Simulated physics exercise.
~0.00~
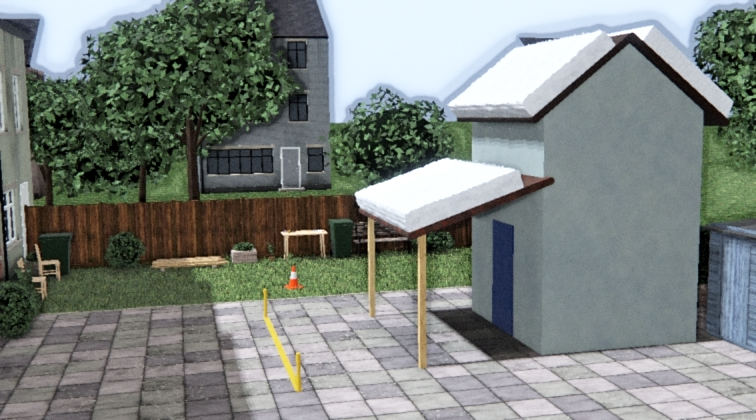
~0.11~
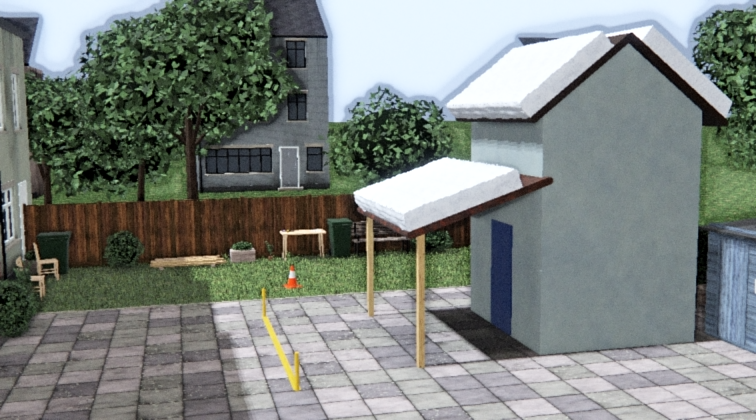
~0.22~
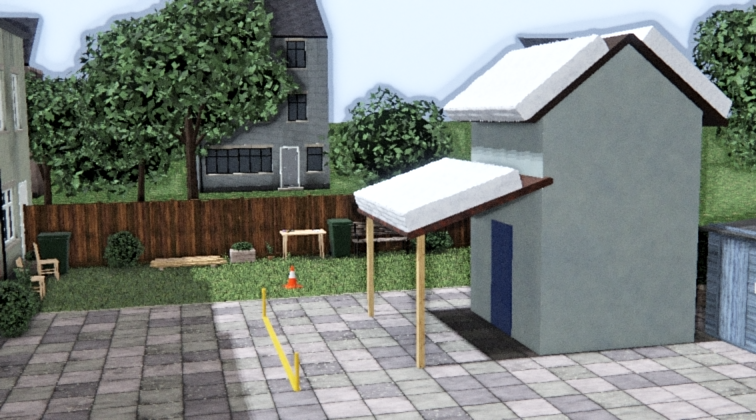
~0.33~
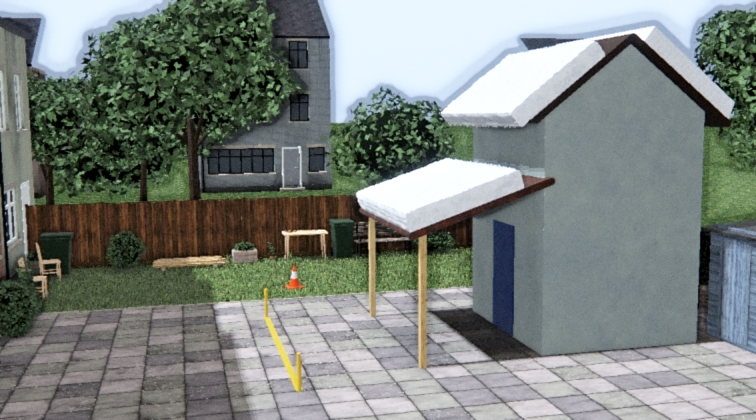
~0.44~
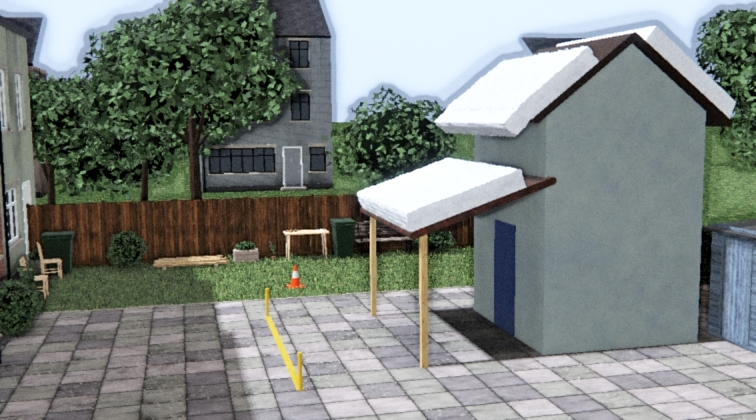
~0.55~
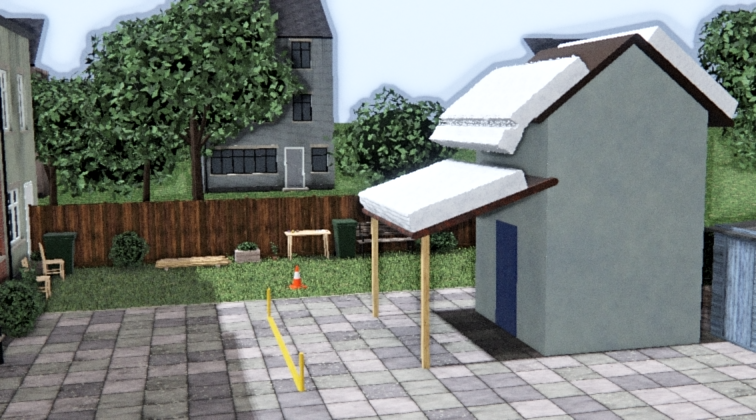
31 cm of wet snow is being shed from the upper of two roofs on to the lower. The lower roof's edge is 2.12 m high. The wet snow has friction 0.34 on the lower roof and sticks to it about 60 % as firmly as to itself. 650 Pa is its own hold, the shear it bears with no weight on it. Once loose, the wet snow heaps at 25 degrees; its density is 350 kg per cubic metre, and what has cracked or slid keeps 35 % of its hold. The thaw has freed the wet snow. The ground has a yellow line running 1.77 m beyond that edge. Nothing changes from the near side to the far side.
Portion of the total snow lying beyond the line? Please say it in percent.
Near 15 %.
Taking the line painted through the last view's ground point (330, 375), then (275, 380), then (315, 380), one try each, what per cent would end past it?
Respectively 30, 10 and 20 percent would end past it.
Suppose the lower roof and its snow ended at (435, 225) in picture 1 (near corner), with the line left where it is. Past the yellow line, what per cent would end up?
18 %.
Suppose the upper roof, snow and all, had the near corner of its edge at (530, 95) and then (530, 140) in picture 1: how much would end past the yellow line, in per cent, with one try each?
The first try gives about 25 % and the second about 3 %.
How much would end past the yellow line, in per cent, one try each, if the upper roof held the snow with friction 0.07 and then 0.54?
It would be 20 % the first time and 0 % the second.
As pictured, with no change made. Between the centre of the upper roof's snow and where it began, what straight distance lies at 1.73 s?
It has shifted some 3.6 m.
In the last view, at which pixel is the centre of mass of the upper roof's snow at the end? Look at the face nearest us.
The spot is somewhere around (357, 307).
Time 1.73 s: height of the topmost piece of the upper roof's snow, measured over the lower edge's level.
At that moment it reaches around 0.9 m above the edge.
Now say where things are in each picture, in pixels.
Front end of the wet snow at (530, 109), in the first frame.
Front end of the wet snow at (528, 102), its middle shifted 2.6 cm, 1 % of it past the upper edge, in one piece, in the second frame.
Front end of the wet snow at (524, 113), its middle shifted 10 cm, 6 % of it past the upper edge, in one piece, in the third frame.
Front end of the wet snow at (520, 108), its middle shifted 23 cm, 13 % of it past the upper edge, in one piece, in the fourth frame.
Front end of the wet snow at (513, 117), its middle shifted 42 cm, 24 % of it past the upper edge, cracking, in the fifth frame.
Front end of the wet snow at (504, 130), its middle shifted 66 cm, 38 % of it past the upper edge, cracking, in the sixth frame.
By 1.09 s, none is below the lower edge and 0 % is past the line.
By 1.73 s, 30 % is below the lower edge and 0 % is past the line.
By 2.36 s, 58 % is below the lower edge and 14 % is past the line.
By 3.00 s, 59 % is below the lower edge and 15 % is past the line.
By 3.30 s, at the end, 59 % is below the lower edge and 15 % is past the line.
